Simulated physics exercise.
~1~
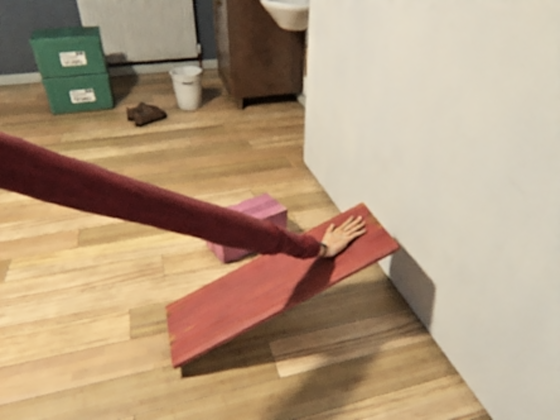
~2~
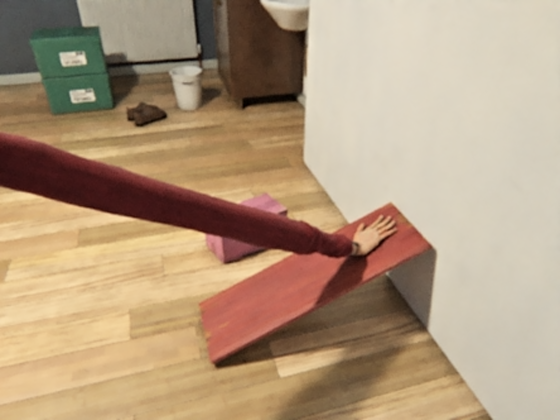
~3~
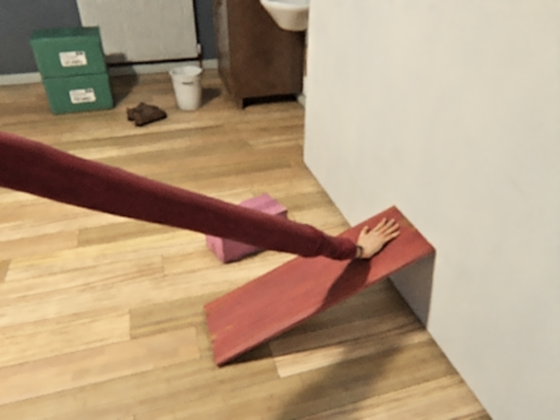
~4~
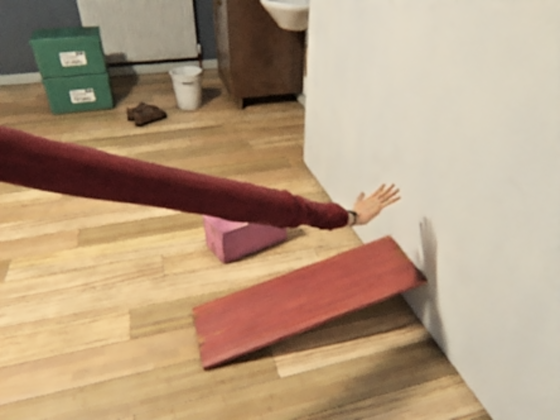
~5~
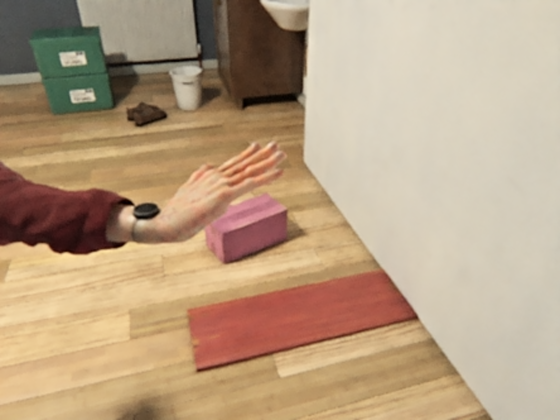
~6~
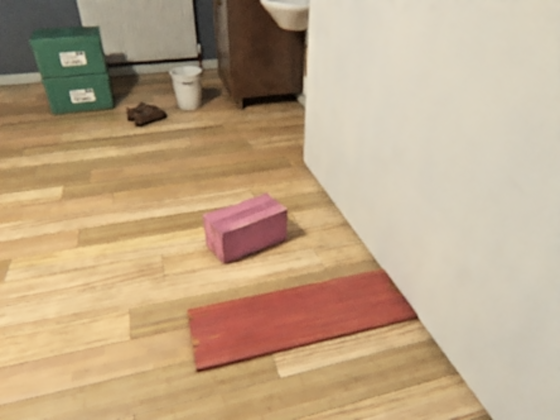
A red board is propped against a wall by a hand, then slides down flat once released.
